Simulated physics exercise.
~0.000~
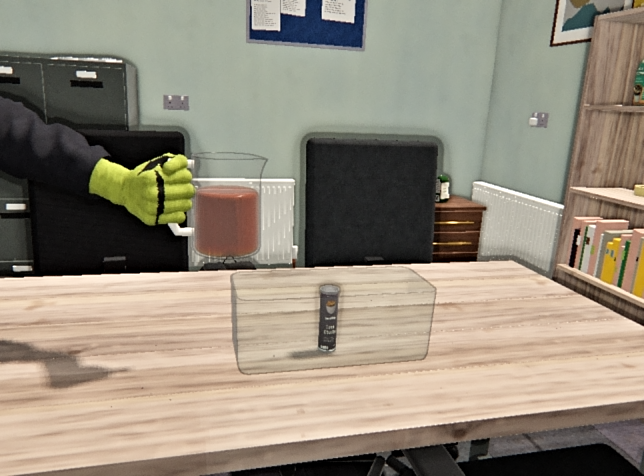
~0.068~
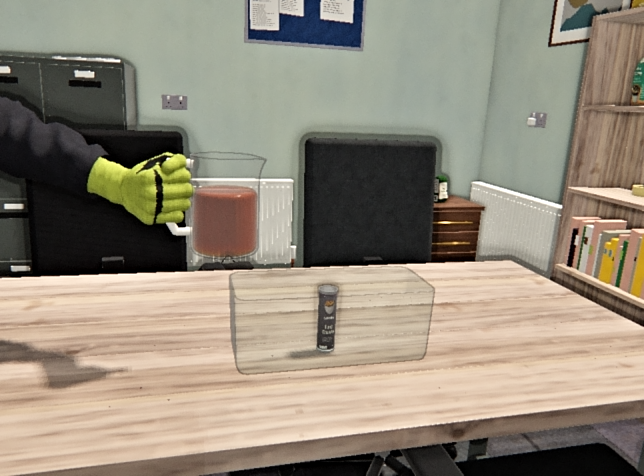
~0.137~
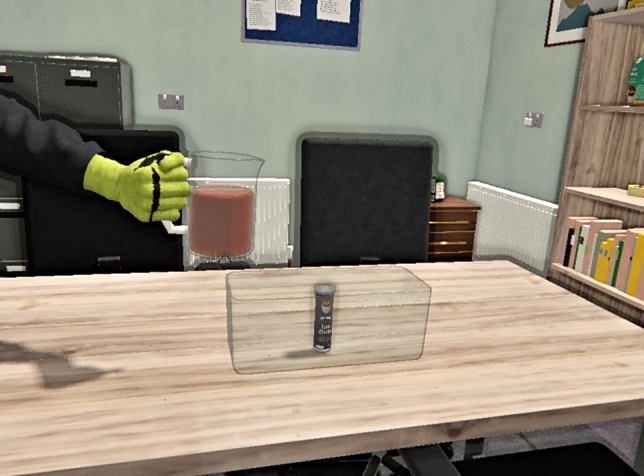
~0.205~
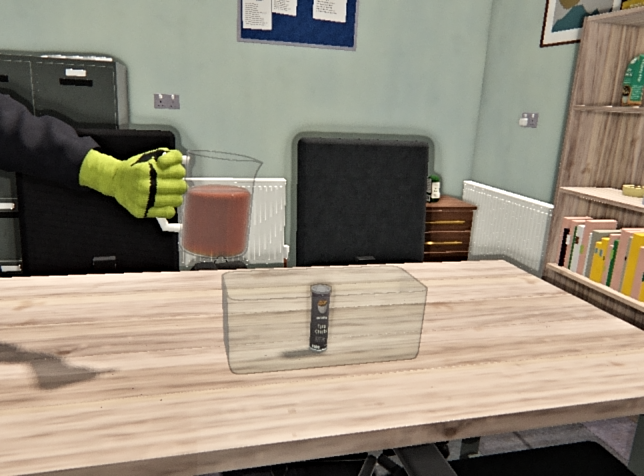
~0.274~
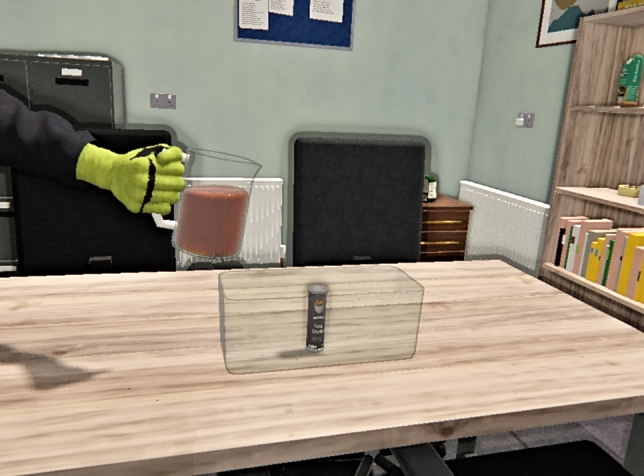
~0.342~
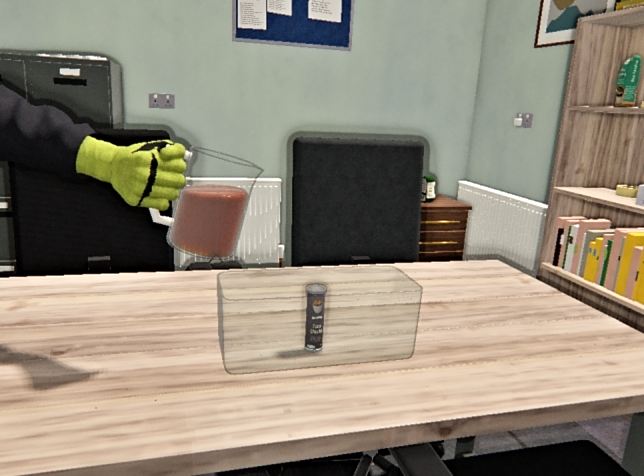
In an office, a green-gloved hand held a glass jug of reddish-brown tea above a wooden table, left of a clear oblong basin with a closed tin inside, and slowly tilted it slightly rightward.
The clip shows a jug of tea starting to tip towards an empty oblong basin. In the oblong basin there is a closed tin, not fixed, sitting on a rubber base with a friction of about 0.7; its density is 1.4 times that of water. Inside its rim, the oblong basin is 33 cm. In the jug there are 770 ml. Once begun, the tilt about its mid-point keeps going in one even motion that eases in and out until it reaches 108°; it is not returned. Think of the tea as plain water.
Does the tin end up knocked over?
It is upset.
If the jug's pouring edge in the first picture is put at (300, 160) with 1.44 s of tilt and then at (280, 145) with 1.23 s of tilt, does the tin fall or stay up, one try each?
Trial 1 - tin stays standing; trial 2 - tin tips.
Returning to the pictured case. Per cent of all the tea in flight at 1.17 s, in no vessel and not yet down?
Near 20 in a hundred.
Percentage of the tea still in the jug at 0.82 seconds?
Around 96 percent.
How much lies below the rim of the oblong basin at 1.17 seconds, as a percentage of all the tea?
Near 34 per cent of the total.
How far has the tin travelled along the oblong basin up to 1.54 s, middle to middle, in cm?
About 8 cm.
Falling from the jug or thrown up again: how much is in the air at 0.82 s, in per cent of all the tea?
Estimate: About 3 % of all of it.
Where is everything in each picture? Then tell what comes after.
It leans 0°; its right rim is at (268, 158); the tea meets the walls at (194, 190) and (258, 190); the oblong basin's rim runs from (234, 287) to (423, 279); the tin's top is at (330, 292), in the first picture.
It leans 1°; its right rim is at (267, 158); the tea meets the walls at (192, 190) and (256, 190), in the second picture.
It leans 2°; its right rim is at (265, 159); the tea meets the walls at (189, 191) and (254, 190), in the third picture.
It leans 5°; its right rim is at (263, 161); the tea meets the walls at (185, 190) and (250, 190), in the fourth picture.
It leans 9°; its right rim is at (262, 165); the tea meets the walls at (182, 191) and (248, 190), in the fifth picture.
It leans 14°; its right rim is at (264, 169); the tea meets the walls at (181, 191) and (248, 191), in the sixth picture.
After 0.82 s the tilt is 66° and 97 per cent is still to pour; the tin stands where it began.
After 1.17 s the tilt is 99° and 46 per cent is still to pour; the tin leans 9°.
After 1.54 s the tilt is 108° and 5 per cent is still to pour; the tin lies on its side.
After 1.94 s the tilt is 108° and 0 per cent is still to pour; the tin lies on its side.
In the end the tin lies on its side.
